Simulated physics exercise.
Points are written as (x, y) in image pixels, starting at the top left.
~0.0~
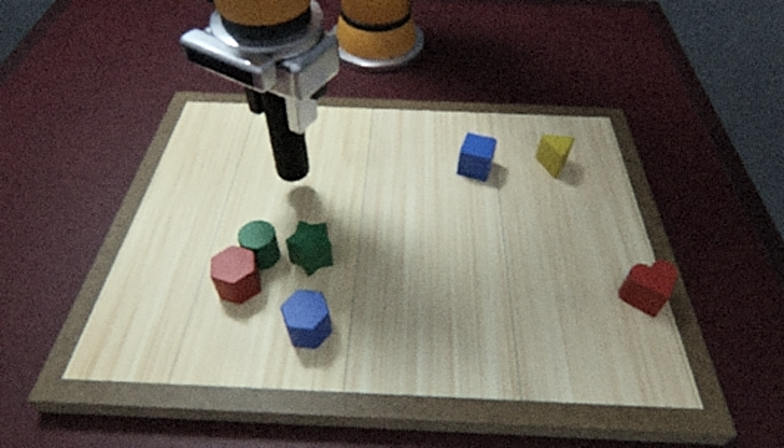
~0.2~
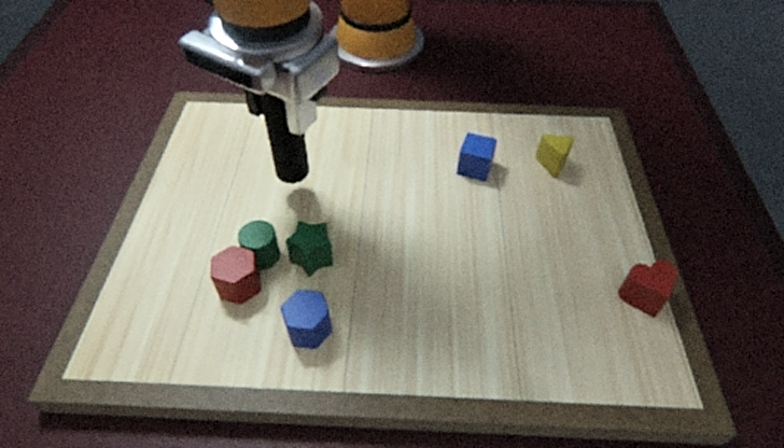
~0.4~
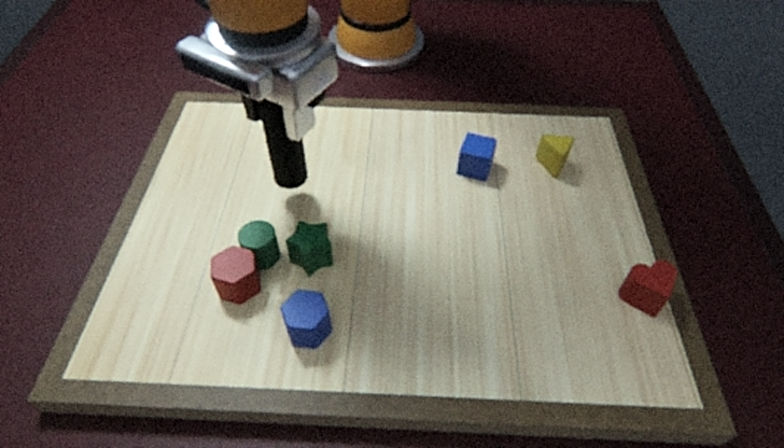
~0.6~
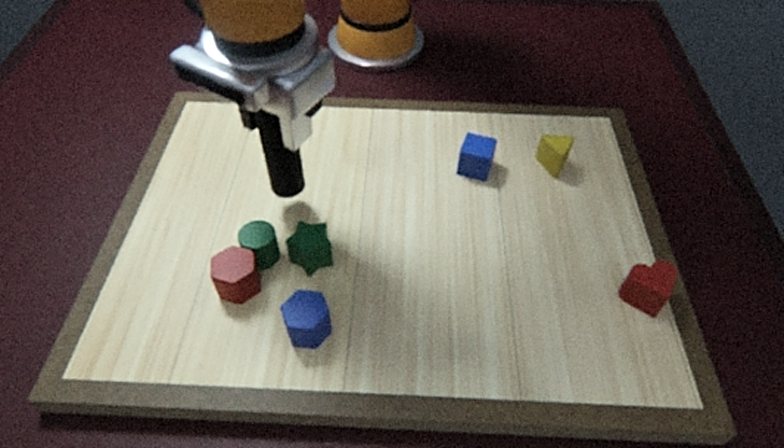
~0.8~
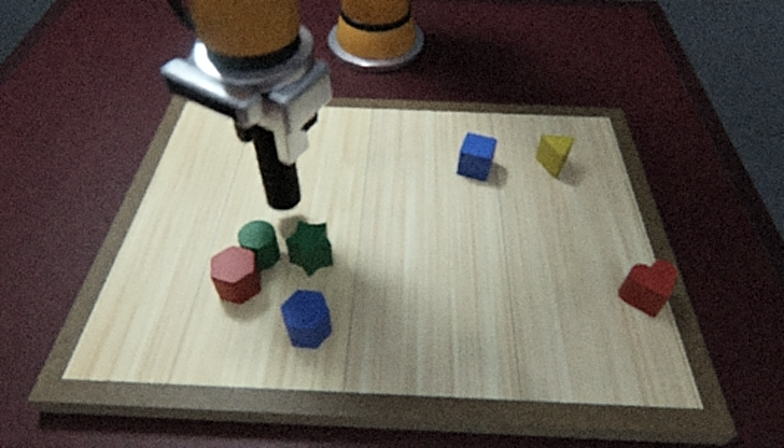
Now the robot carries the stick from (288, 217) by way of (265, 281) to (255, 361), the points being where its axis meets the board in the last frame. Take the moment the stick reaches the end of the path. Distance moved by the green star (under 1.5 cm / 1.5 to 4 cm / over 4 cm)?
Offset: Below 1.5 cm.
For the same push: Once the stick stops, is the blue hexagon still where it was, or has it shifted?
Here the blue hexagon stays on its spot.
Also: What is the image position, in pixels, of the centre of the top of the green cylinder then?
Its top middle is near (203, 336).
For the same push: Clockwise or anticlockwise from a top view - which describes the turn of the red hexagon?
The block spins clockwise.
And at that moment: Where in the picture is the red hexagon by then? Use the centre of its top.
Its top middle will sit at (158, 326).
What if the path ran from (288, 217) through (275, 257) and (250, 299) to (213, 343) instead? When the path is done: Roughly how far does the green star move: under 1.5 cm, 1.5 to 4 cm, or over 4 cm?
I reckon it covers less than 1.5 cm.
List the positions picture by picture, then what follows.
The first frame shows stick's lower end at (294, 172); red hexagon at (232, 263); green cylinder at (256, 233); blue hexagon at (305, 309); green star at (309, 236).
The second frame shows stick at (293, 173); blocks still.
The third frame shows stick at (291, 178); blocks still.
The fourth frame shows stick at (289, 187); blocks still.
The fifth frame shows stick at (285, 200); red hexagon at (232, 263); green cylinder at (256, 233); blue hexagon at (305, 309); green star at (309, 236).
On the path given first. One third of the way, stick at (268, 242); red hexagon at (208, 290); green cylinder at (240, 262).
Two thirds of the way, stick at (254, 292); red hexagon at (168, 322), turned 40° clockwise; green cylinder at (215, 307).
At the end, stick at (249, 346); red hexagon at (158, 326), turned 55° clockwise; green cylinder at (203, 336); blue hexagon still; green star still.
